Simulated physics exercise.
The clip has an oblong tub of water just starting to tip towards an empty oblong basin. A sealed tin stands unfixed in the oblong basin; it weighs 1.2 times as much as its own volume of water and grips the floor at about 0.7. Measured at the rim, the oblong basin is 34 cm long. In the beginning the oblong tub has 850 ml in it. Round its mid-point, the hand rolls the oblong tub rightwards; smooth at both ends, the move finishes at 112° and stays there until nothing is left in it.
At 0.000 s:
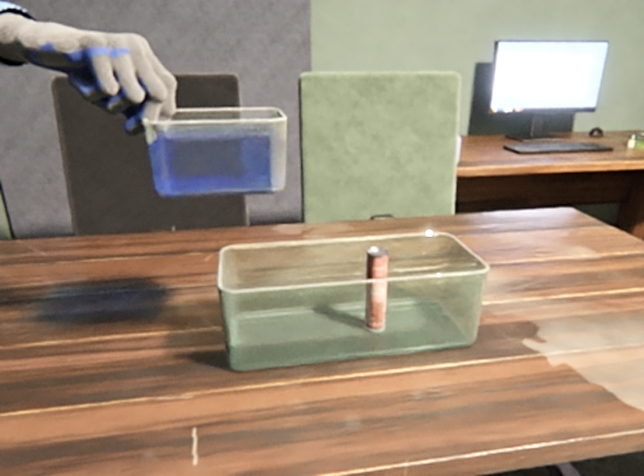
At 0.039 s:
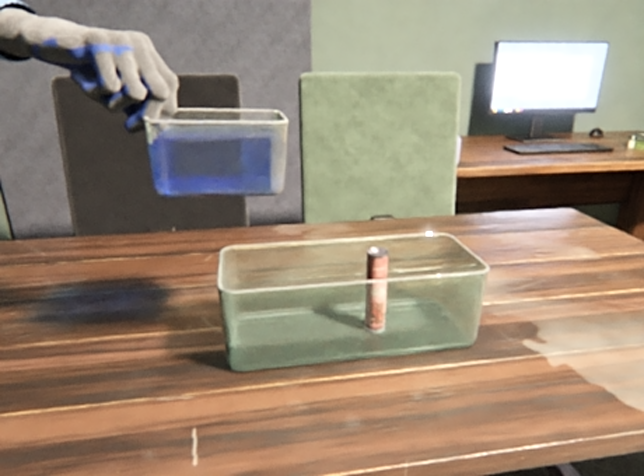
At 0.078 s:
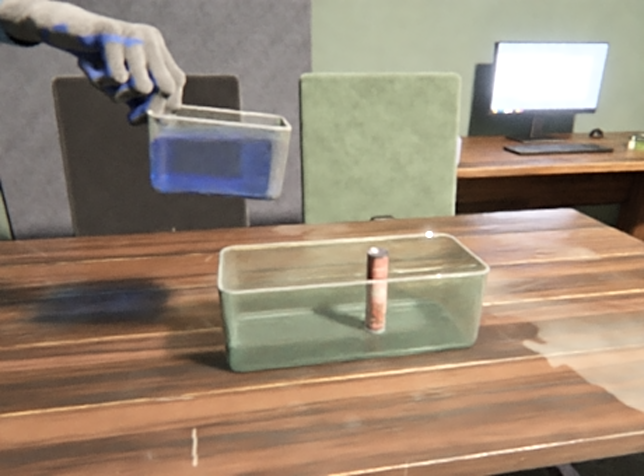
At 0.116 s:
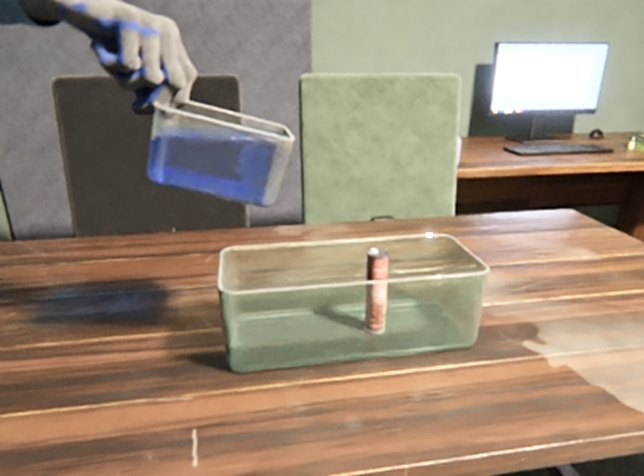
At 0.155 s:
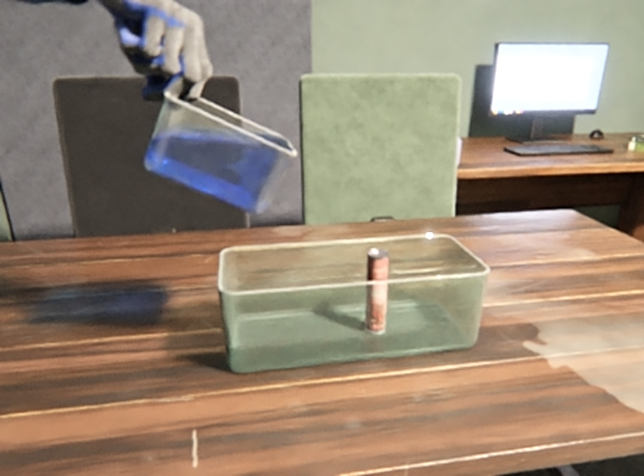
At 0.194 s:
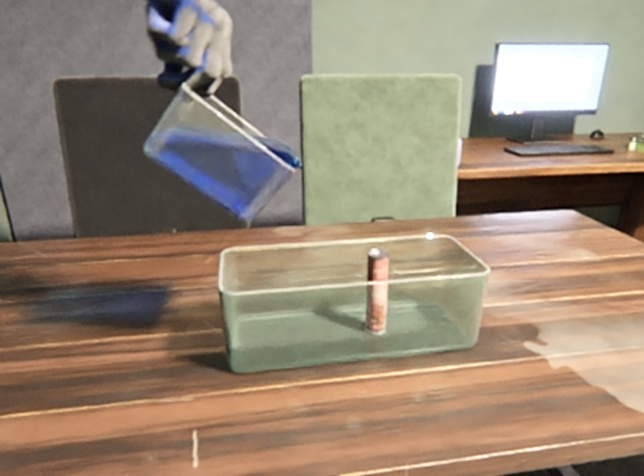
At the start, a grey hand holds a clear oblong tub of blue water almost level, above and to the left of an oblong basin on a wooden table, near an upright reddish cylinder. The hand rolls the tub rightwards, slowly then more steeply, until the water reaches its lowered right rim.
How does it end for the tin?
Upright.
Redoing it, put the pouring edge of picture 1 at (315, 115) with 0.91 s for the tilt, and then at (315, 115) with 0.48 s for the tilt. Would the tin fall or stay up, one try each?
The tin stays vertical the first time and overturns the second time.
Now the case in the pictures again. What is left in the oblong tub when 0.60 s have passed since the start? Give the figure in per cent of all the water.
I'd estimate some 2 per cent.
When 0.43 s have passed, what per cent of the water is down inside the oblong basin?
Around 38 percent.
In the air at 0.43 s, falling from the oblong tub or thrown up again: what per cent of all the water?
46 %.
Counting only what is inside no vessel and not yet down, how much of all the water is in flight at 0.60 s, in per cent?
In-air share: About 6 %.
Then, 0.43 s in, the tilt is 109° and 16 per cent is still to pour; the tin stands where it began.
Then, 0.60 s in, the tilt is 112° and 2 per cent is still to pour; the tin stands where it began.
Then, 0.78 s in, the tilt is 112° and 0 per cent is still to pour; the tin stands where it began.
Then, 0.98 s in, the tilt is 112° and 0 per cent is still to pour; the tin stands where it began.
Finally, the tin stands where it began.
